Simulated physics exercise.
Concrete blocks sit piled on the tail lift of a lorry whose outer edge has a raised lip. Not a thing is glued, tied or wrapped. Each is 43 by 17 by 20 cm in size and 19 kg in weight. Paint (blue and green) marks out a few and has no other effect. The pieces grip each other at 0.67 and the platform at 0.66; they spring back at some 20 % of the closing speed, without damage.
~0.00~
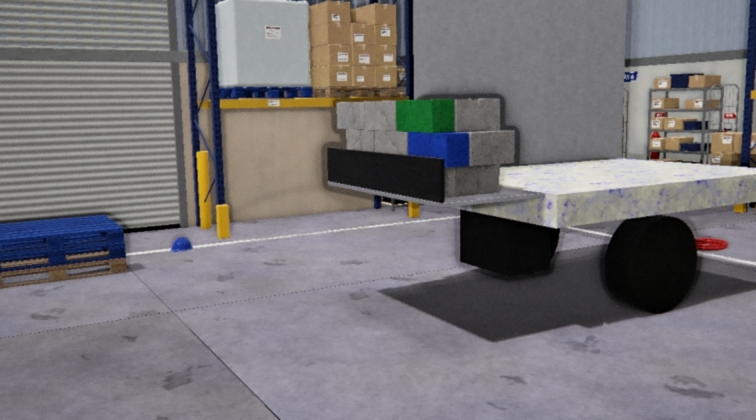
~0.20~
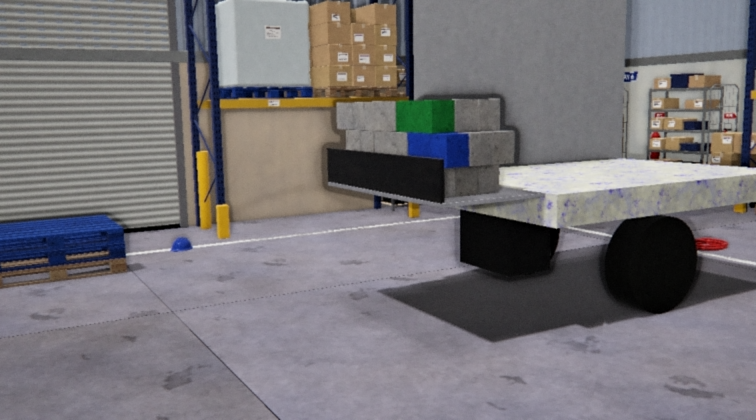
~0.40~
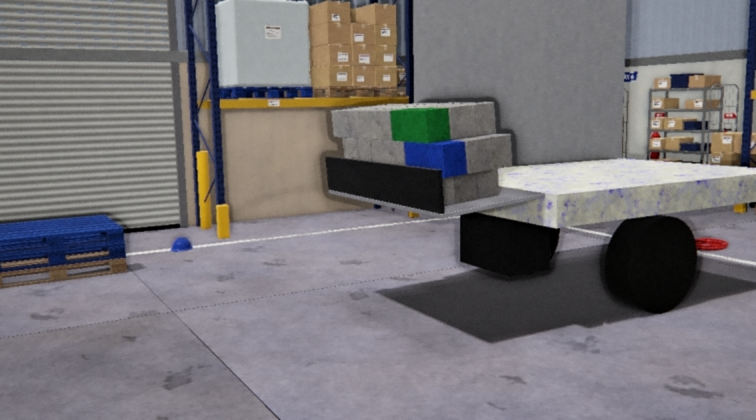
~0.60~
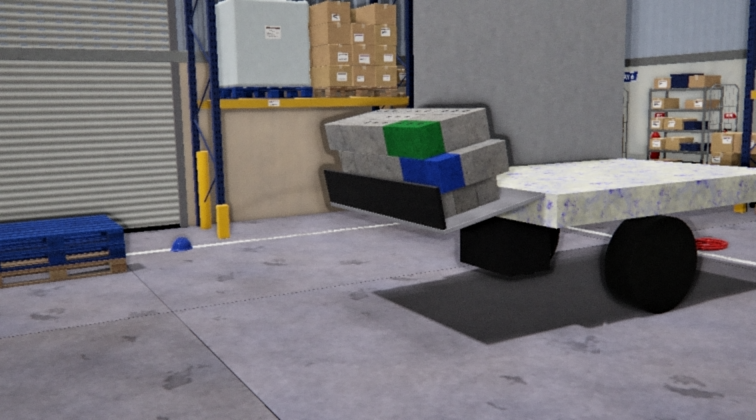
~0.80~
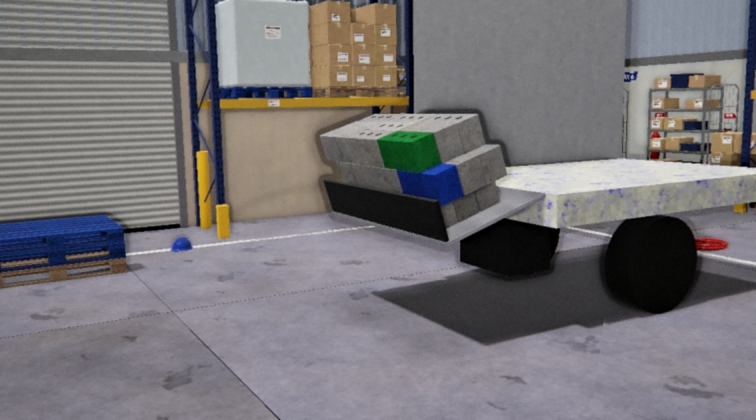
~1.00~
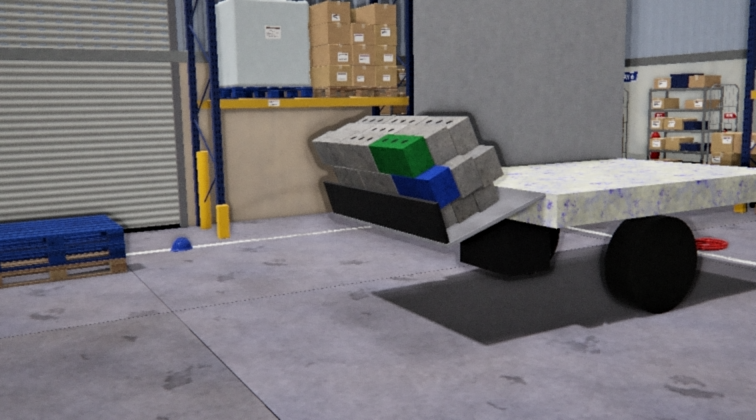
A platform stacked with gray, green and blue blocks tilts, and the upper blocks shift left.
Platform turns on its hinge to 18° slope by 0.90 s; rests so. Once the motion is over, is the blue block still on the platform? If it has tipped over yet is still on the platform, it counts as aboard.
Yes, it is still aboard.
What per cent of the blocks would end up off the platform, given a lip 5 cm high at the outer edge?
In that case 80 per cent.
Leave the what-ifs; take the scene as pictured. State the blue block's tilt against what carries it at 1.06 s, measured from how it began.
Measured against how it began, the tilt is near 10 degrees.
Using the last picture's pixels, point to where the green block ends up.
Resting position, last image: About (354, 338).
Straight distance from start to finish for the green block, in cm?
About: Green 150.
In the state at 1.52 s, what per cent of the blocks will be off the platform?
10 %.
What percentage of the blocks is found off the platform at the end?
10%.
After 1.06 s, slope 18°; none of the 27 blocks off the platform, 27 disturbed; blue block 10° from how it stood; green block 10° from how it stood.
After 1.28 s, slope 18°; 3 of the 27 blocks off the platform; blue block 10° from how it stood; green block 40° from how it stood.
After 1.52 s, slope 18°; 3 of the 27 blocks off the platform; blue block 10° from how it stood; green block on its side.
After 1.72 s, slope 18°; 3 of the 27 blocks off the platform; blue block 10° from how it stood; green block upside down.
In the end (1.9 s), slope 18°; 3 of the 27 blocks off the platform; blue block 10° from how it stood; green block upside down. From the last view, middles, blue block near (423, 185), green block near (354, 338).
